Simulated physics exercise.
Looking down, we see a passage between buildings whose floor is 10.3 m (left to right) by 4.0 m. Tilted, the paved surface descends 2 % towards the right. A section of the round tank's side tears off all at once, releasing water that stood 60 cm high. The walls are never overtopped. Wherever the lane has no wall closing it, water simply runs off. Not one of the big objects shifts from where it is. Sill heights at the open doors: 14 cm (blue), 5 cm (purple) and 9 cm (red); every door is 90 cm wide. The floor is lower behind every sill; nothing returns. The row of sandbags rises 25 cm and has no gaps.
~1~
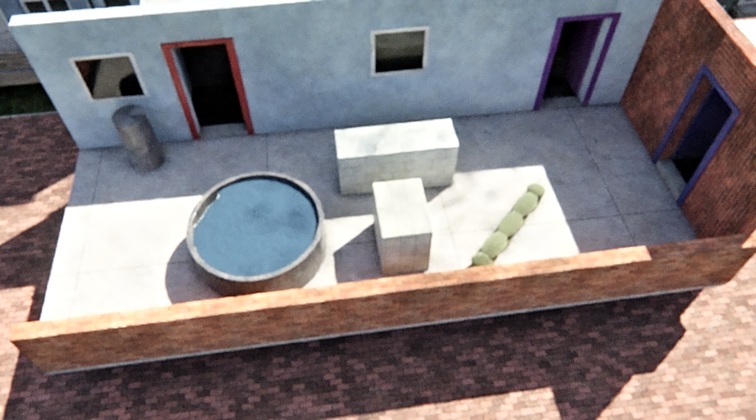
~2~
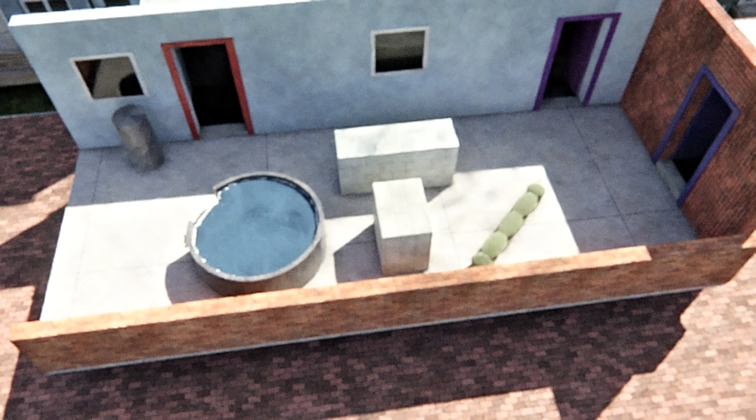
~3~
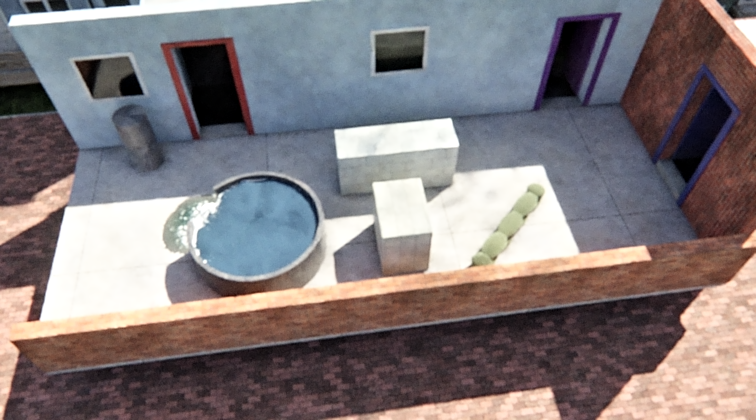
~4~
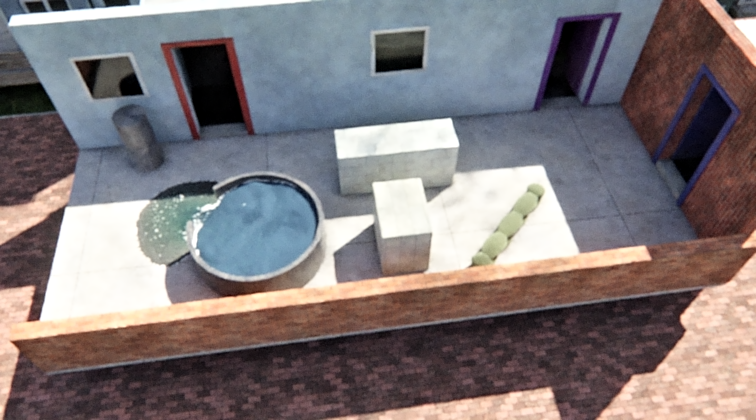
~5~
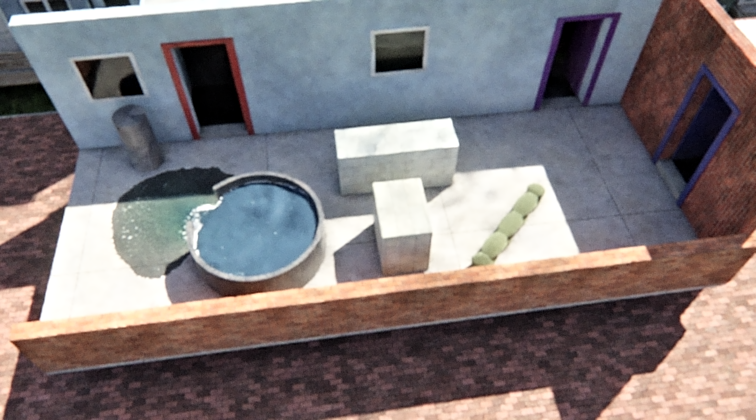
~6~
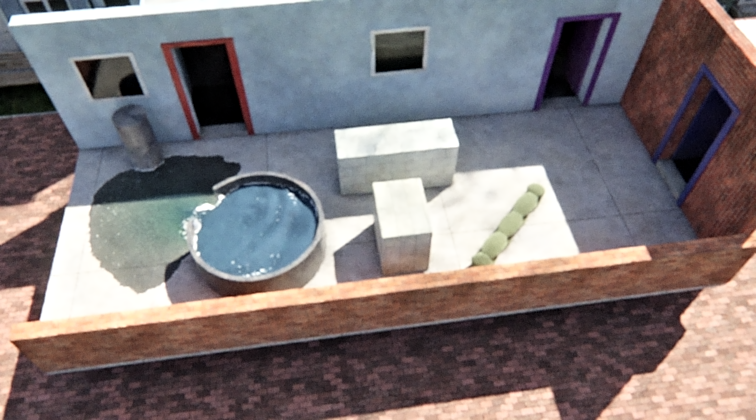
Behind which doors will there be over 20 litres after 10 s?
One by one: I expect the blue door to fall shy of the limit, I expect the purple door to fall shy of the limit, I expect the red door to fall shy of the limit.
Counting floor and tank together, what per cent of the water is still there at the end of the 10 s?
Around 44 percent of the water.
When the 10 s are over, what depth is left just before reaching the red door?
The depth there is near 3.5 cm.
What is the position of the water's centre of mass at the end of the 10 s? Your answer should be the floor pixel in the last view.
(285, 213).
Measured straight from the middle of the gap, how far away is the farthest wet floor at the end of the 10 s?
About 8.4 m.
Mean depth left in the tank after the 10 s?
13 cm.
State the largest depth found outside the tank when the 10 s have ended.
Some 6 cm deep.
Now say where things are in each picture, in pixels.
In the first frame, still water, 60 cm deep, in the round tank at (256, 225).
In the second frame, the front is at (190, 244), 0.4 m from the gap at (208, 223); 0.2 m2 of floor is under water; 60 cm left at the back of the round tank.
In the third frame, the front is at (189, 202), 0.7 m from the gap at (208, 223); 0.6 m2 of floor is under water; 60 cm left at the back of the round tank.
In the fourth frame, the front is at (145, 212), 1.2 m from the gap at (208, 223); 1.5 m2 of floor is under water; 60 cm left at the back of the round tank.
In the fifth frame, the front is at (121, 203), 1.7 m from the gap at (208, 223); 2.7 m2 of floor is under water; 60 cm left at the back of the round tank.
In the sixth frame, water pours out at (208, 222) and has run 2.2 m, to (102, 192); deepest outside 37 cm, 60 cm at the round tank's back.
A moment later water covers 20 % of the floor and is deepest (25 cm) near (198, 229); blue door not reached, purple door not reached, red door 5 cm at the sill, 0 L in.
Soon after water covers 20 % of the floor and is deepest (18 cm) near (198, 229); blue door not reached, purple door not reached, red door 8 cm at the sill, 1 L in.
Next water covers 25 % of the floor and is deepest (16 cm) near (198, 229); blue door not reached, purple door not reached, red door 6 cm at the sill, 2 L in.
Later on water covers 35 % of the floor and is deepest (10 cm) near (198, 229); blue door not reached, purple door not reached, red door 5 cm at the sill, 2 L in.
At the end water covers 40 % of the floor and is deepest (6 cm) near (209, 219); blue door not reached, purple door 2 cm at the sill, 0 L in, red door 3 cm at the sill, 2 L in.
